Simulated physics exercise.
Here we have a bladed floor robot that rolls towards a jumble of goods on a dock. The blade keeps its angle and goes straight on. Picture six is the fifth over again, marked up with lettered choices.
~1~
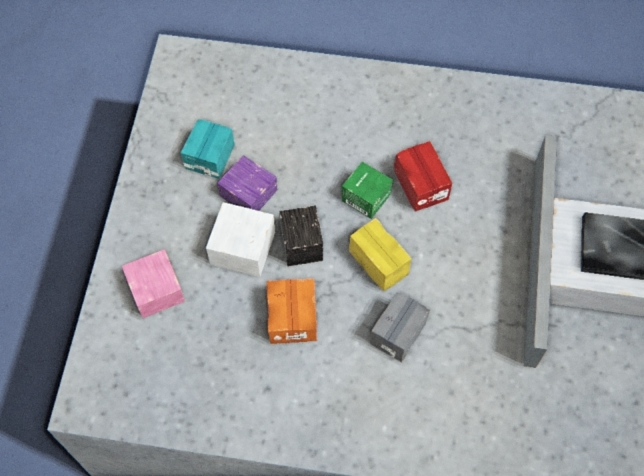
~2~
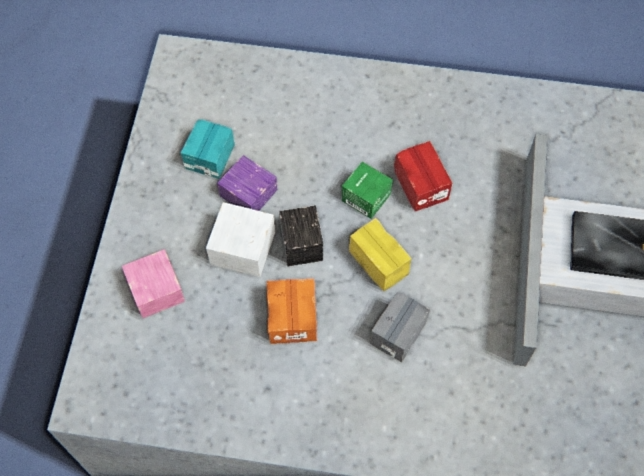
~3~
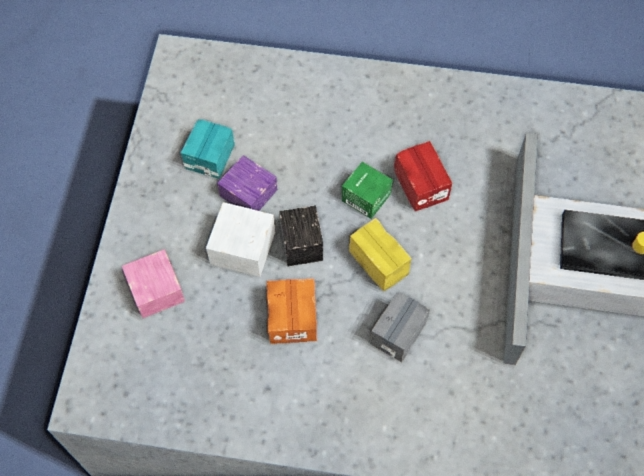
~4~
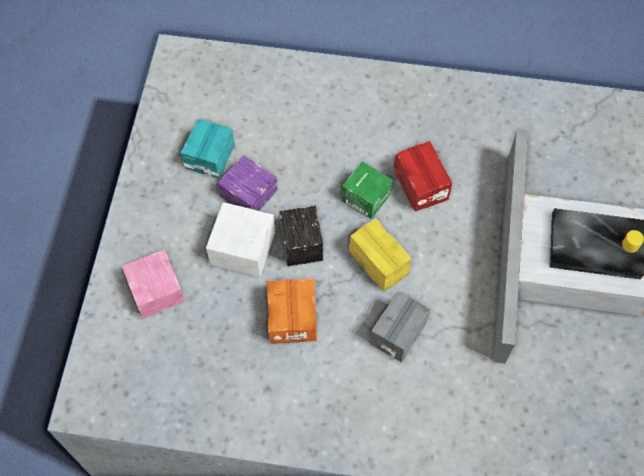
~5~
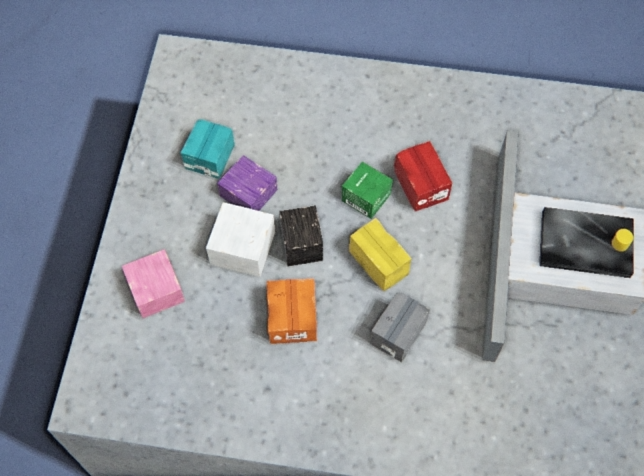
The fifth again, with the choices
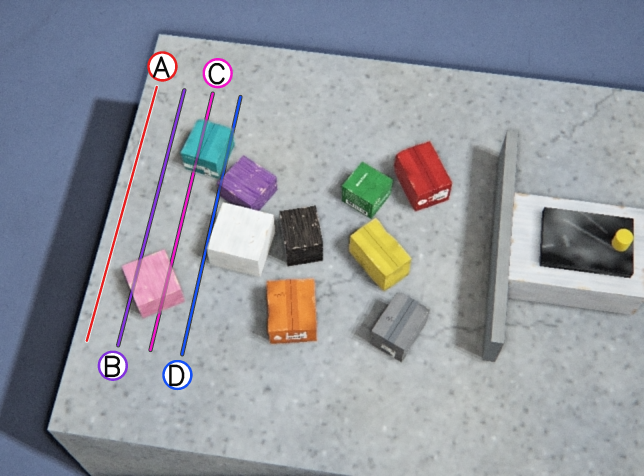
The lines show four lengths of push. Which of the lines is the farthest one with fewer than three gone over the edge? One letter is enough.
Up to line C.
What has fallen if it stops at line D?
It is the pink crate.
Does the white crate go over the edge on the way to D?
No.
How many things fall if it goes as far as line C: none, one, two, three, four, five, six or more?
In all, two.
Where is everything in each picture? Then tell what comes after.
Orange parcel (292, 311); purple crate (248, 186); red parcel (423, 176), in the first picture.
Robot (611, 244); black crate (301, 236), in the second picture.
Robot (601, 243); white crate (242, 240), in the third picture.
Robot (590, 242); pink crate (154, 284), in the fourth picture.
Robot (580, 240); green box (367, 190); orange parcel (292, 311); purple crate (248, 186), in the fifth picture.
On the copy, A at (124, 205); B at (153, 209); C at (184, 213); D at (213, 217).
On C. First, robot (461, 225); grey parcel (348, 322); red parcel (370, 165).
Then, robot (345, 210); pink crate (138, 284); turquoise parcel (189, 134).
Finally, robot (254, 198); white crate over the edge; pink crate over the edge; two fallen.
By contrast, A drops ten; B drops six; D is within the limit but short.
